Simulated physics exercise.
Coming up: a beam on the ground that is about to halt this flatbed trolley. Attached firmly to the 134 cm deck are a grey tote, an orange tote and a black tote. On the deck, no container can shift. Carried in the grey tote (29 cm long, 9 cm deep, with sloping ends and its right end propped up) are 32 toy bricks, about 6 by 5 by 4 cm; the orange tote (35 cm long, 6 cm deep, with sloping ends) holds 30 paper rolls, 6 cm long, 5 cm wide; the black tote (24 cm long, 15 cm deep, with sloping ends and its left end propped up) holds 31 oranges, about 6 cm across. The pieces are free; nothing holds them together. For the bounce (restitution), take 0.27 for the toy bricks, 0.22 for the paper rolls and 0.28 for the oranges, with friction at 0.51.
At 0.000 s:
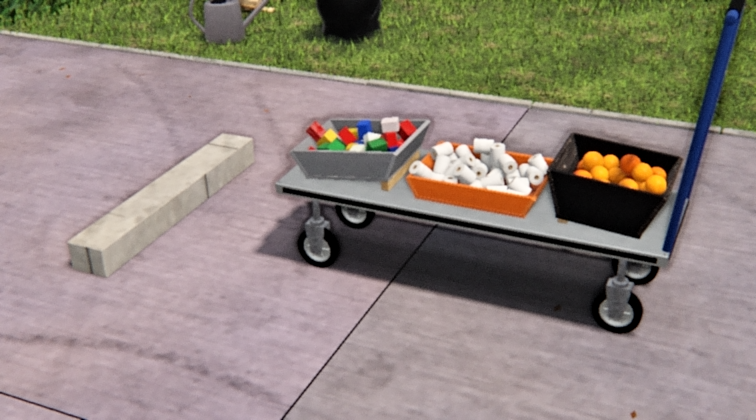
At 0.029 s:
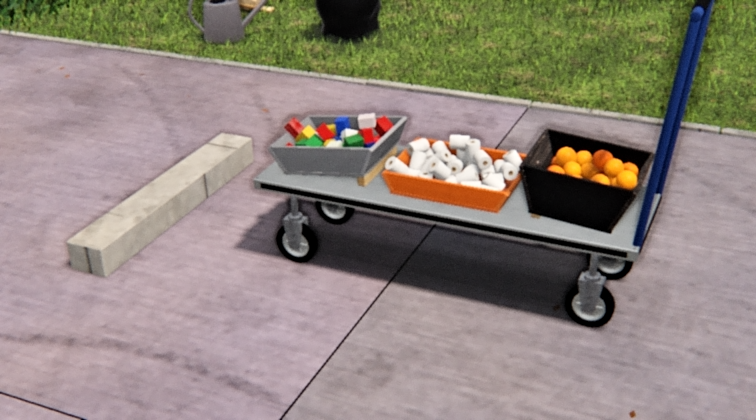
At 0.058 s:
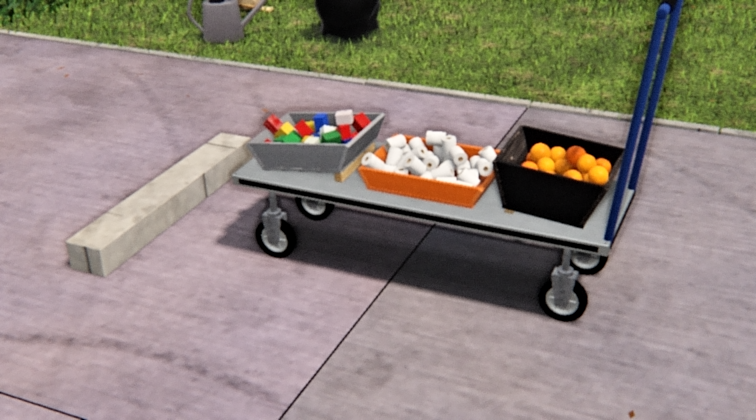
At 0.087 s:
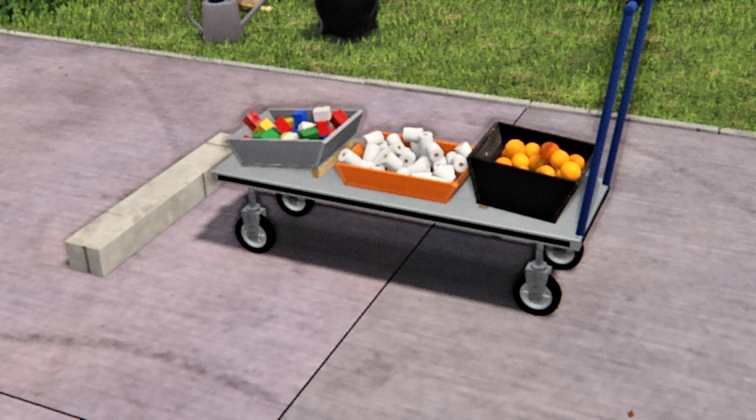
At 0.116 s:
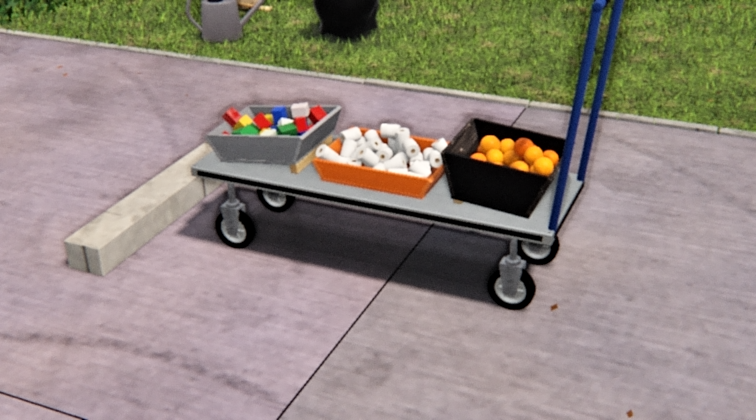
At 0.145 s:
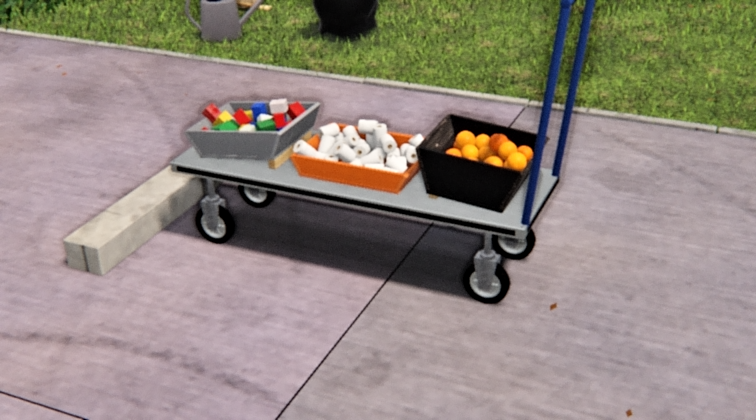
A flat trolley with a grey deck, black wheels and a blue handle at its right end stands on pinkish paving beside grass, seen from slightly above. It carries a grey tote of colourful toy bricks, an orange tote of white paper rolls and a black tote of oranges, with a pale beam at left. The trolley rolls steadily leftward towards the beam, its load staying aboard, while the view stays still.
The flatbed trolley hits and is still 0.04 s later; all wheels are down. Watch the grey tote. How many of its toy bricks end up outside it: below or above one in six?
Out of the grey tote go upwards of a sixth of its toy bricks.
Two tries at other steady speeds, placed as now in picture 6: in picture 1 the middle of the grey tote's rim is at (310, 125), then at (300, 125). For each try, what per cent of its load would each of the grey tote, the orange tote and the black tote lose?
Losses in order of the tries would be grey tote 10 and 0 %, orange tote 10 and 0 %, black tote 0 and 0 %.
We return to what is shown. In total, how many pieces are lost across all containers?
Taken together it comes to about 20.
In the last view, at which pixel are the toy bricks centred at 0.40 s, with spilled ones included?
Their middle is at about (182, 114).
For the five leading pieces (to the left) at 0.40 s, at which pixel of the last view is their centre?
Mean position approx. (139, 95).
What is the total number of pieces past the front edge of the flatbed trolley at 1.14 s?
Some 10 pieces.
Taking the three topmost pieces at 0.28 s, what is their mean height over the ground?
Around 58 centimetres.
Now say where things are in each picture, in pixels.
In the first picture (we follow the rim corner now nearest the camera), grey tote at (394, 153); orange tote at (532, 198); 60 cm still to roll; nothing out yet.
Grey tote at (370, 149); orange tote at (505, 193); 51 cm still to roll, in the second picture.
Grey tote at (346, 145); orange tote at (479, 188); 43 cm still to roll, in the third picture.
Grey tote at (323, 141); orange tote at (454, 184); 34 cm still to roll, in the fourth picture.
Grey tote at (300, 137); orange tote at (429, 179); 26 cm still to roll, in the fifth picture.
Grey tote at (278, 132); orange tote at (404, 174); 17 cm still to roll; nothing out yet, in the sixth picture.
After 0.18 s, the wheels strike.
After 0.28 s, 1 of 32 out of the grey tote, 1 of 30 out of the orange tote and 0 of 31 out of the black tote.
After 0.40 s, 5 of 32 out of the grey tote, 4 of 30 out of the orange tote and 1 of 31 out of the black tote.
After 0.63 s, 10 of 32 out of the grey tote, 7 of 30 out of the orange tote and 2 of 31 out of the black tote.
Final count (at 1.14 s), 10 of 32 out of the grey tote, 7 of 30 out of the orange tote and 2 of 31 out of the black tote. Asked share, 10 of 32, 31 per cent.
